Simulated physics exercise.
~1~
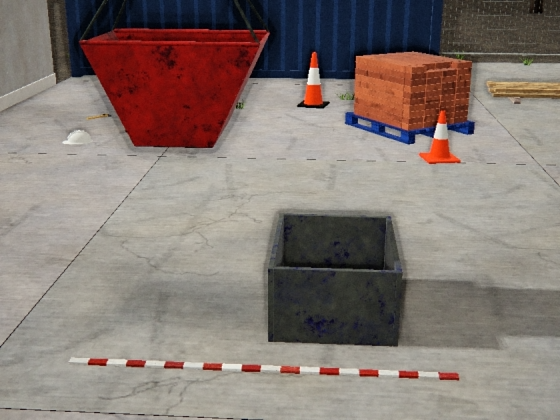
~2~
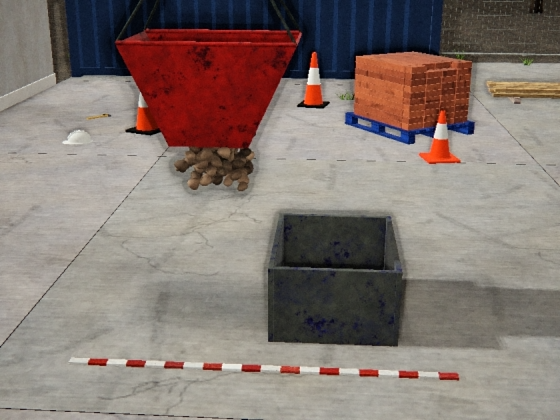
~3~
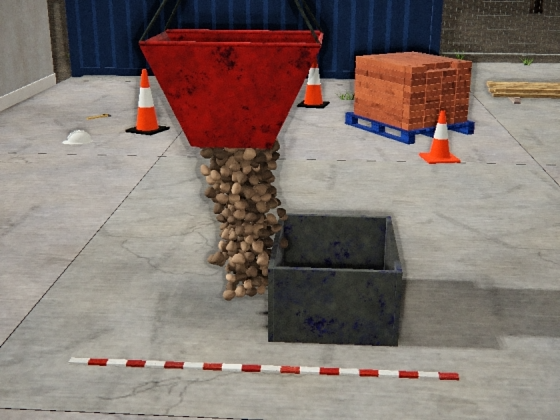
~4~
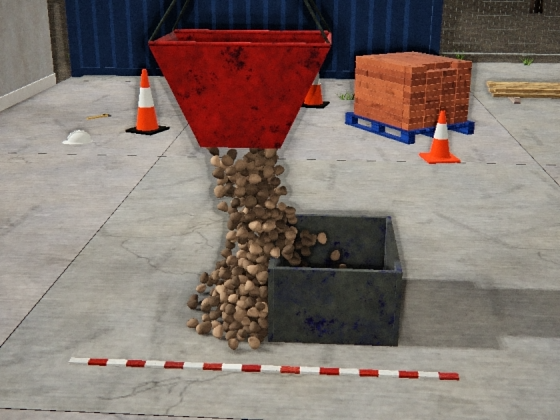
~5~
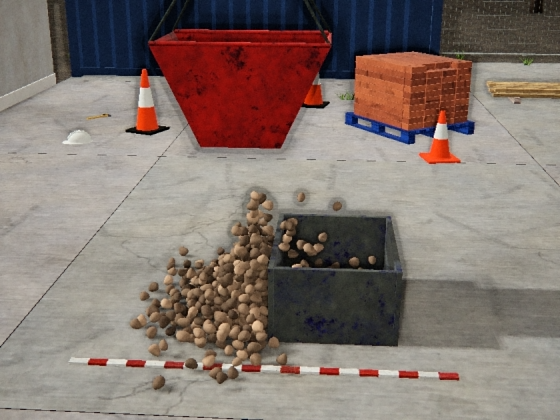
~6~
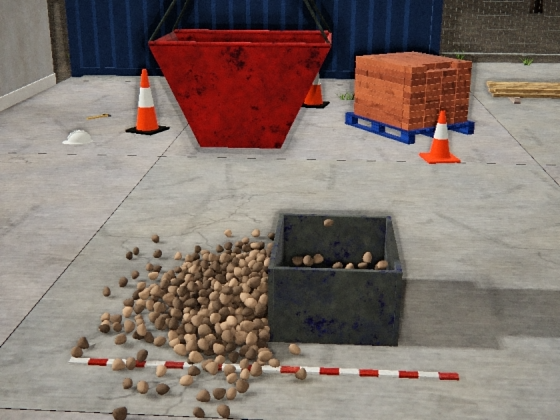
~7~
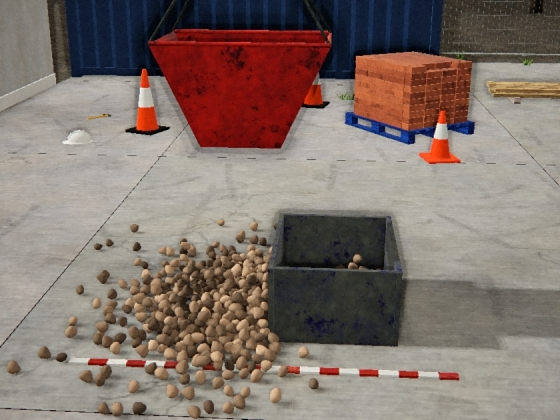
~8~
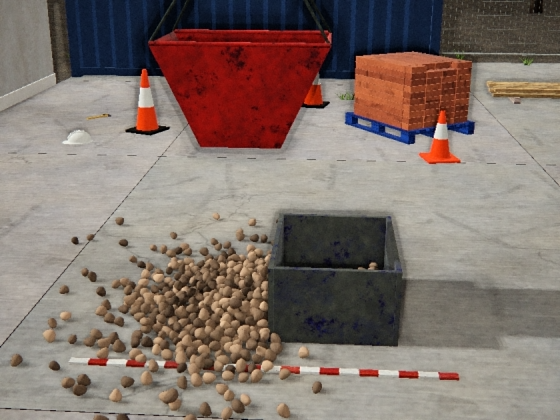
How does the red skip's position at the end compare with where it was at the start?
The red skip ends up farther to the right than where it began, having moved from near the white helmet to a spot between the left cone and the brick stack.
